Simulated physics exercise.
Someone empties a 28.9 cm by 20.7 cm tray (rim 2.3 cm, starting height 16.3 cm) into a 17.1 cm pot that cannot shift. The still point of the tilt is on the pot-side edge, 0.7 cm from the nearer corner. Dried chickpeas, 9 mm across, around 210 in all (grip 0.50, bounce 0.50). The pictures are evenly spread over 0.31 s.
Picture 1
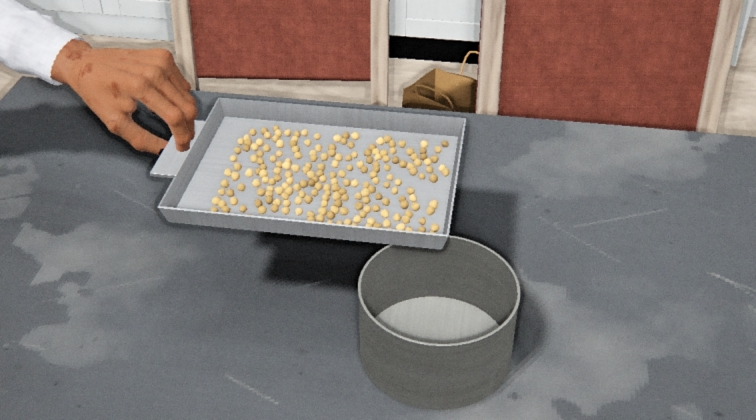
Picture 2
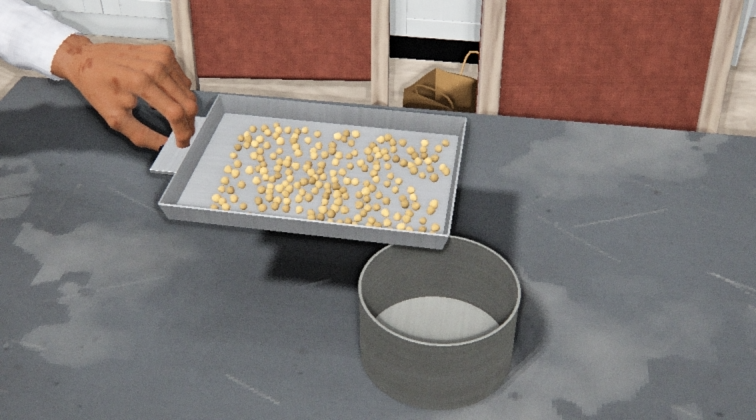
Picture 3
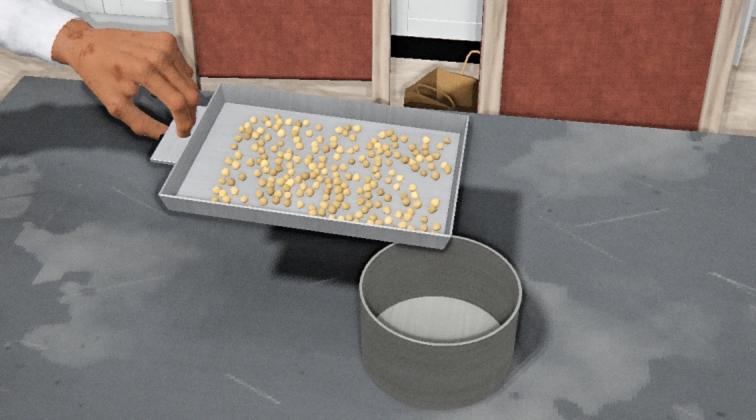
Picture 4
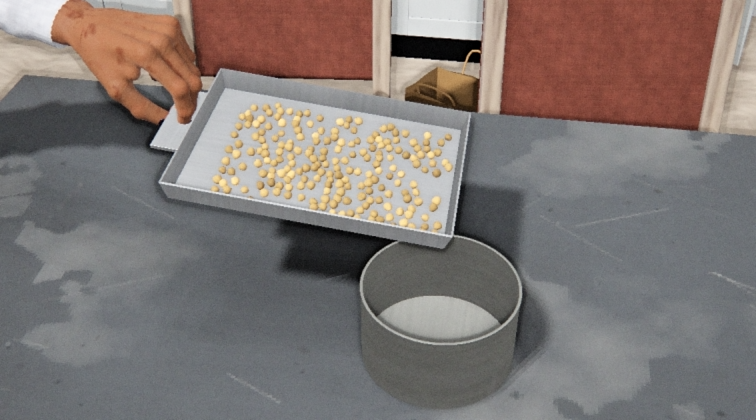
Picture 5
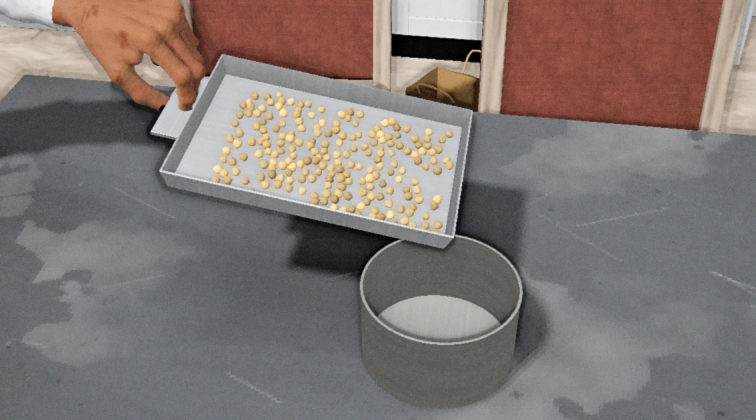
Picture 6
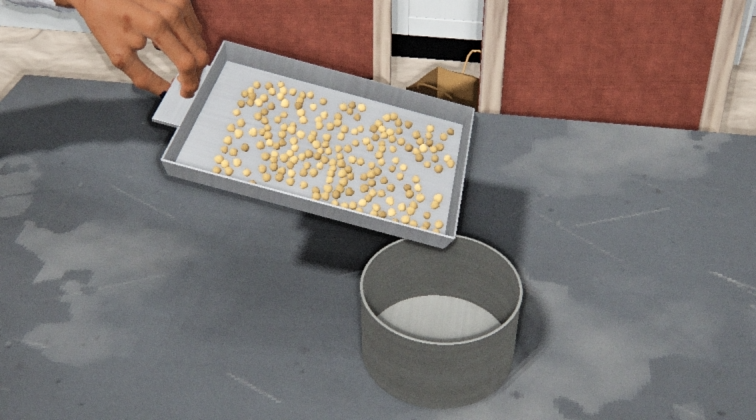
On a worn dark grey tabletop, seen from above at an angle, with reddish-brown panels and a small brown paper bag behind, the camera stays still. A hand in a white sleeve at left holds a shallow grey tray scattered with pale yellow chickpeas, beside an empty grey pot at right. The hand slowly raises the tray's left side, tilting it toward the pot, while the chickpeas stay spread across it.
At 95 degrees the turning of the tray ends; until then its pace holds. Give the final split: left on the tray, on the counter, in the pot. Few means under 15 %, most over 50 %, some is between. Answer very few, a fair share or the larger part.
Tray very few, counter a fair share, pot the larger part.
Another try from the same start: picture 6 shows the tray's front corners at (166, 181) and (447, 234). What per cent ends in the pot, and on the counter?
Pot 55, counter 45.
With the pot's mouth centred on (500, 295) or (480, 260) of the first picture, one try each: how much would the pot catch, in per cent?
Some 90 and 85 per cent.
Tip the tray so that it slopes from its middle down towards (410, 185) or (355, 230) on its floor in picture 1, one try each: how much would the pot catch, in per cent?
Some 35 and 55 per cent.
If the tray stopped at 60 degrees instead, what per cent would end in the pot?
In that case some 0 per cent.
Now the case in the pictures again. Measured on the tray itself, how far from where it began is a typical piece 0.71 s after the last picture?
About 8 cm.
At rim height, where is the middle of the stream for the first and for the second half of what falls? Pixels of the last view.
First near (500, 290), later near (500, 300).
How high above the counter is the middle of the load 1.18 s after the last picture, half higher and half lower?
Some 24 cm.
Then, 0.71 s after the last picture, tilt 52 degrees; the tray holds 100 %, the pot 0 %.
Then, 1.18 s after the last picture, tilt 77 degrees; the tray holds 100 %, the pot 0 %.
Then, 1.73 s after the last picture, tilt 95 degrees; the tray holds 20 %, the pot 45 %.
In the end, tray 0 %, counter 30 %, pot 70 %.
